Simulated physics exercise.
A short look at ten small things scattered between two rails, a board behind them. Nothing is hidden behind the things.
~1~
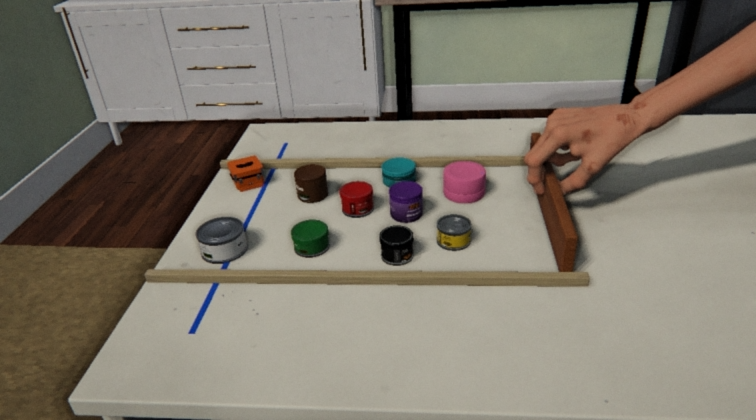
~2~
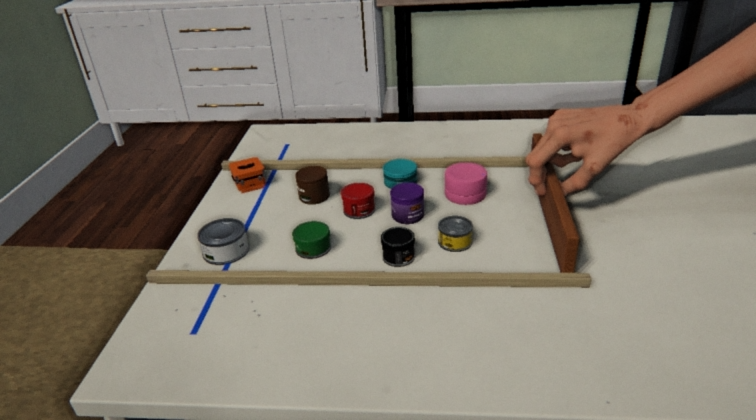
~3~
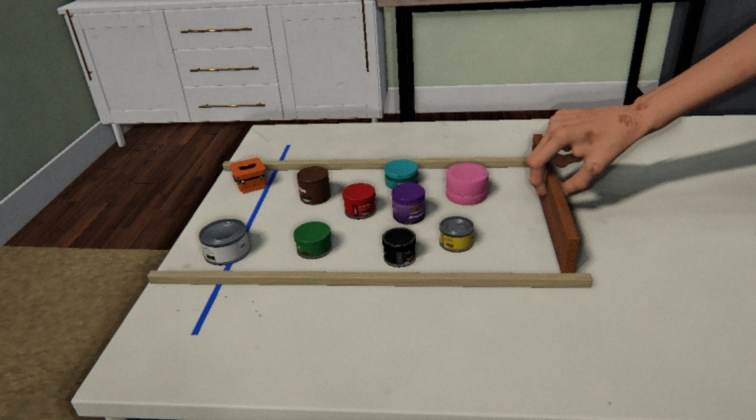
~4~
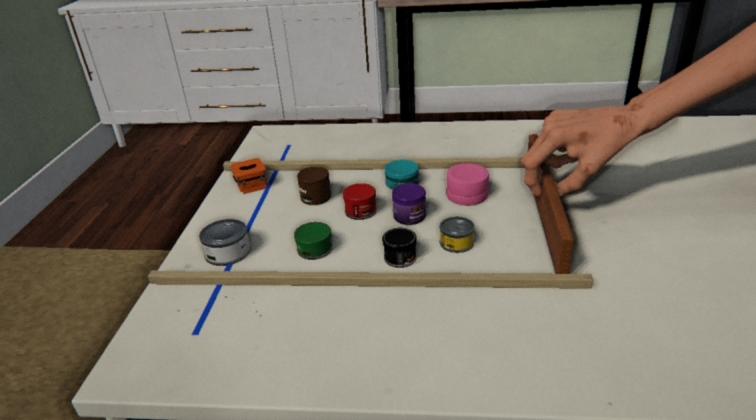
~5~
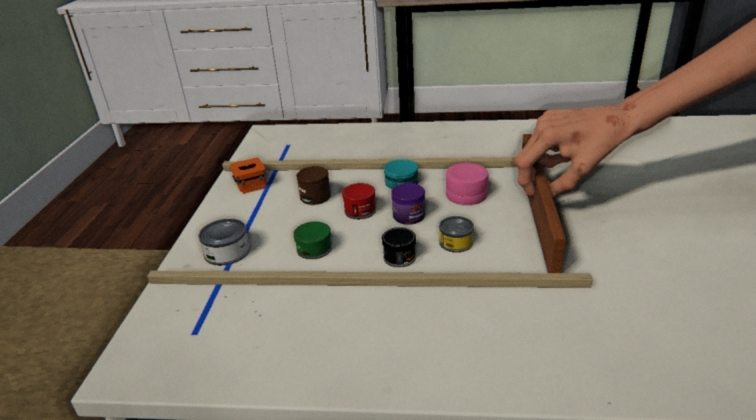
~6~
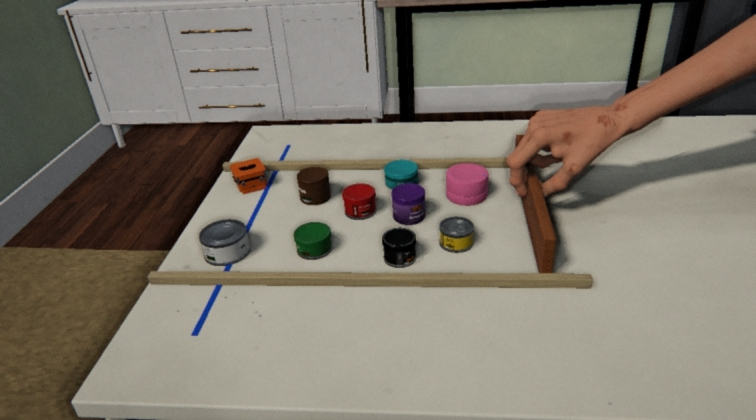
Hand sliding a brown wooden board slightly left between two rails, toward small colourful tubs and tins sitting still on a white table.
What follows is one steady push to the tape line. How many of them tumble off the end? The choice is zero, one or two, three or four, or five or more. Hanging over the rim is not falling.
In the end the number that fall off is one or two.
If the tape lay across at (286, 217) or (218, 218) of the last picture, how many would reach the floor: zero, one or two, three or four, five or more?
In that order: None at all; at least five.
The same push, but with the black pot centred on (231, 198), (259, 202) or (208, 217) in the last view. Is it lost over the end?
In that order, it tumbles off; comes down; remains up.
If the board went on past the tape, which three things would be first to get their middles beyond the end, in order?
Earliest first: The white tin, the brown tub, the orange case.
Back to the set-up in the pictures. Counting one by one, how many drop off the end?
It comes to 1.
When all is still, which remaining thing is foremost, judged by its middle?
The brown tub ends nearest.
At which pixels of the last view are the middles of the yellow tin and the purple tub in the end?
First (225, 233), then (234, 209).
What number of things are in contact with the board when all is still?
In contact: 5.
Soon after, none off yet; orange case at rest near (249, 176); white tin at rest near (225, 242); brown tub at rest near (314, 186).
Then, none off yet; orange case at rest near (249, 176); white tin at rest near (225, 242); brown tub moving near (311, 185).
Further on, none off yet; orange case moving near (246, 175); white tin moved about its own width near (191, 242); brown tub moved well along near (244, 187).
At rest, the number that fall off is one or two; fallen, white tin.
